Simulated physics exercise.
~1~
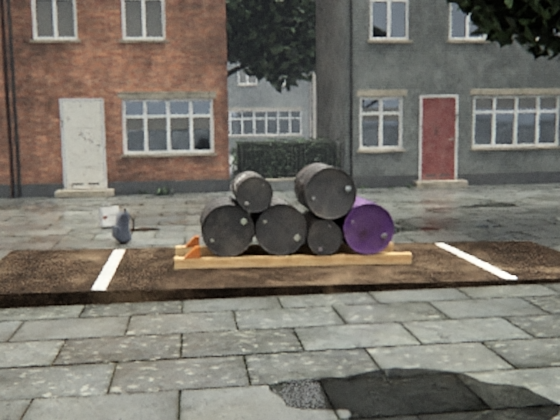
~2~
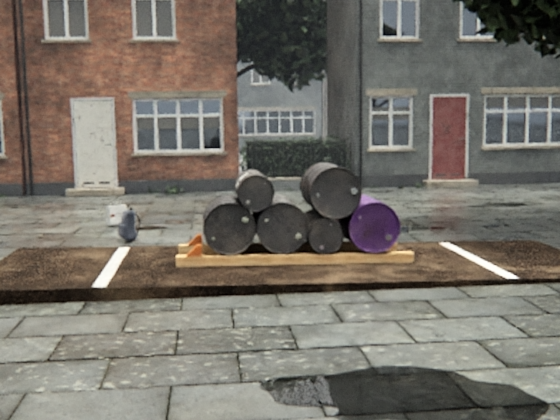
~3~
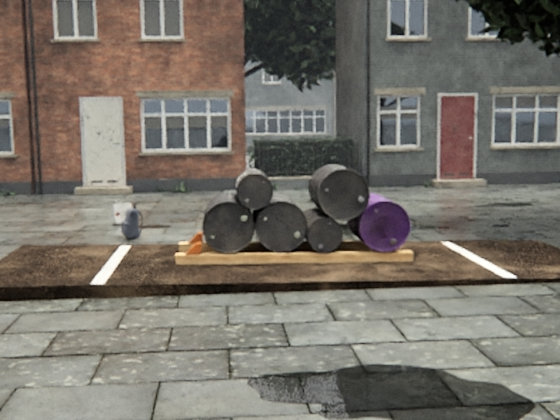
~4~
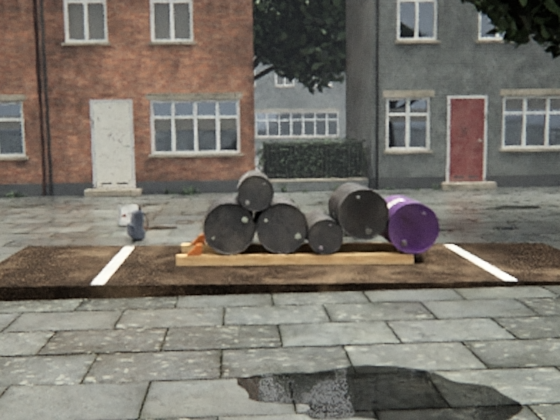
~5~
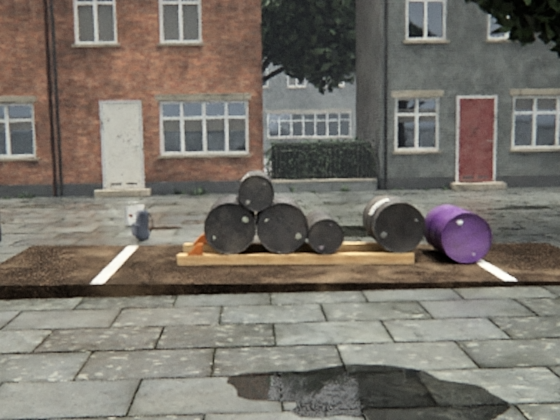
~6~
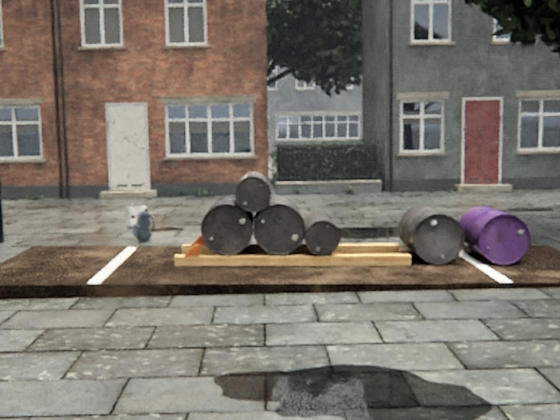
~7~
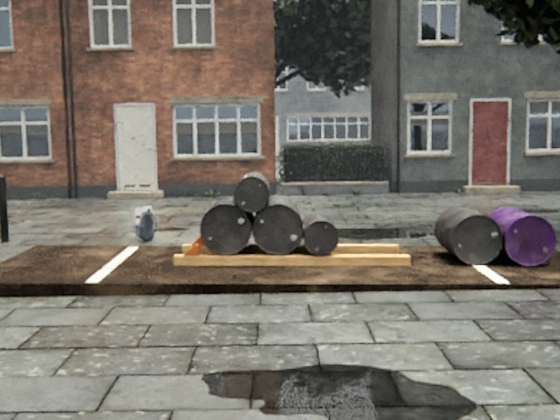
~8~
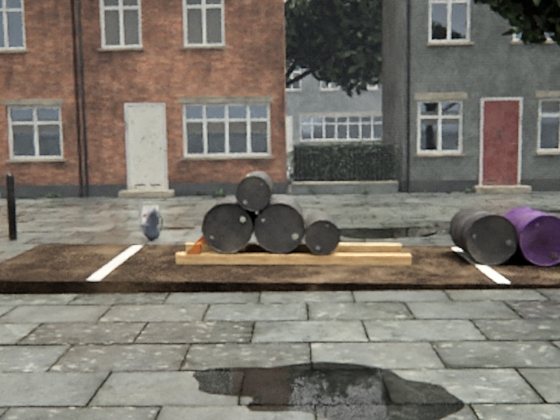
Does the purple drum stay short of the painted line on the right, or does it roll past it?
It rolls past the line. The purple drum leaves the bearers, crosses the white line on the right and ends up beyond it.
